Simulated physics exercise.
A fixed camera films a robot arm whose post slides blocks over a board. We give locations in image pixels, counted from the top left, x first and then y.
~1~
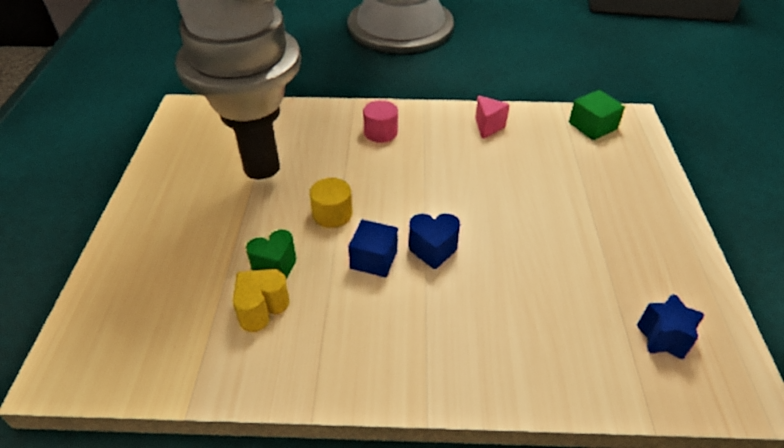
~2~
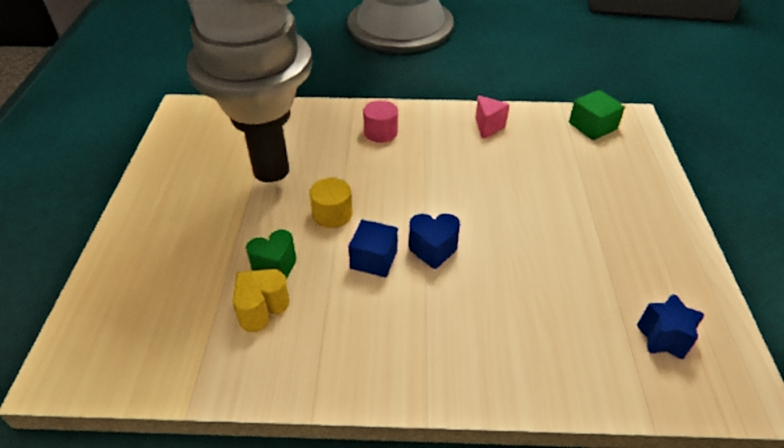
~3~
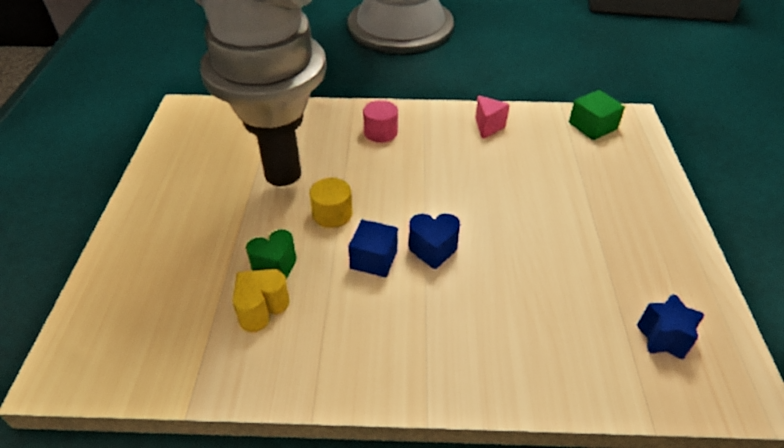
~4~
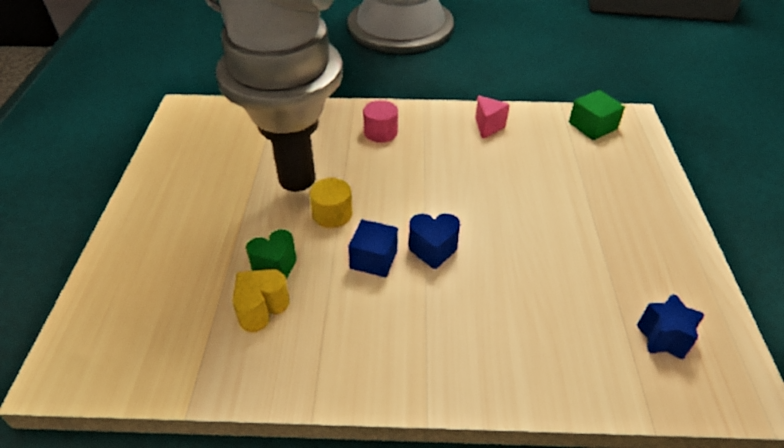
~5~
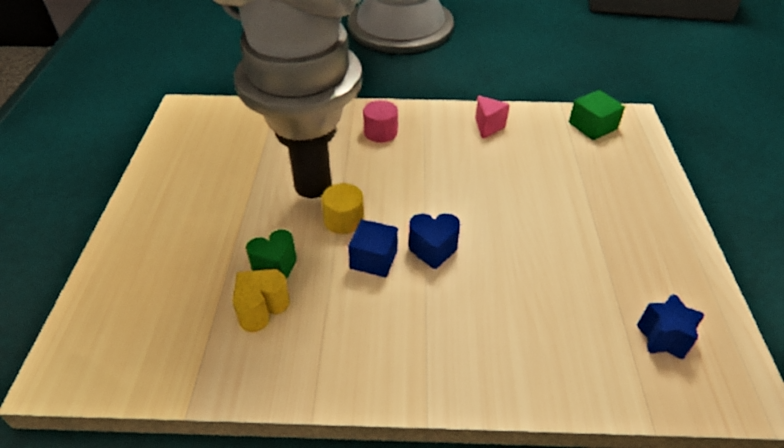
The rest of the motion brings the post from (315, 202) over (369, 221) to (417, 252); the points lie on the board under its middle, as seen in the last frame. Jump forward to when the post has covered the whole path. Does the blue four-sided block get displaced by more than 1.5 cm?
Yes - that is the case.
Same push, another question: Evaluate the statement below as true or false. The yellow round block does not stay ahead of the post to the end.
This is false.
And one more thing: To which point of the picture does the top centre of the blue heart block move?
Pixel (464, 245).
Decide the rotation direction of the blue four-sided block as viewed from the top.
Looking from above, the answer is clockwise.
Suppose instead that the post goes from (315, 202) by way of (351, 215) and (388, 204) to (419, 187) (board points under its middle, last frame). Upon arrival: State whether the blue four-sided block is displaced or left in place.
It leaves its spot.
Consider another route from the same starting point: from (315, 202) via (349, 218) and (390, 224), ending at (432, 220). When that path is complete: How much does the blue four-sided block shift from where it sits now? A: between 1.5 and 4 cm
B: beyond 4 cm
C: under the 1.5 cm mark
A (between 1.5 and 4 cm)
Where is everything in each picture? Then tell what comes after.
The first frame shows tip of the post (262, 168), middles of tops, green heart block (271, 244), yellow round block (330, 190), blue four-sided block (373, 236), blue heart block (435, 226).
The second frame shows post (271, 171), nothing pushed.
The third frame shows post (283, 175), nothing pushed.
The fourth frame shows post (297, 180), nothing pushed.
The fifth frame shows post (313, 186), green heart block (271, 244), yellow round block (342, 196), blue four-sided block (373, 236), blue heart block (435, 226).
On the path given first. One third of the way, post (351, 198); yellow round block (377, 213); blue four-sided block (383, 248).
Two thirds of the way, post (385, 214); yellow round block (404, 235); blue four-sided block (391, 271), turned 25° clockwise; blue heart block (453, 236), turned 40° anticlockwise.
At the end, post (418, 236); green heart block unmoved; yellow round block (426, 262); blue four-sided block (389, 282), turned 40° clockwise; blue heart block (464, 245), turned 100° anticlockwise.
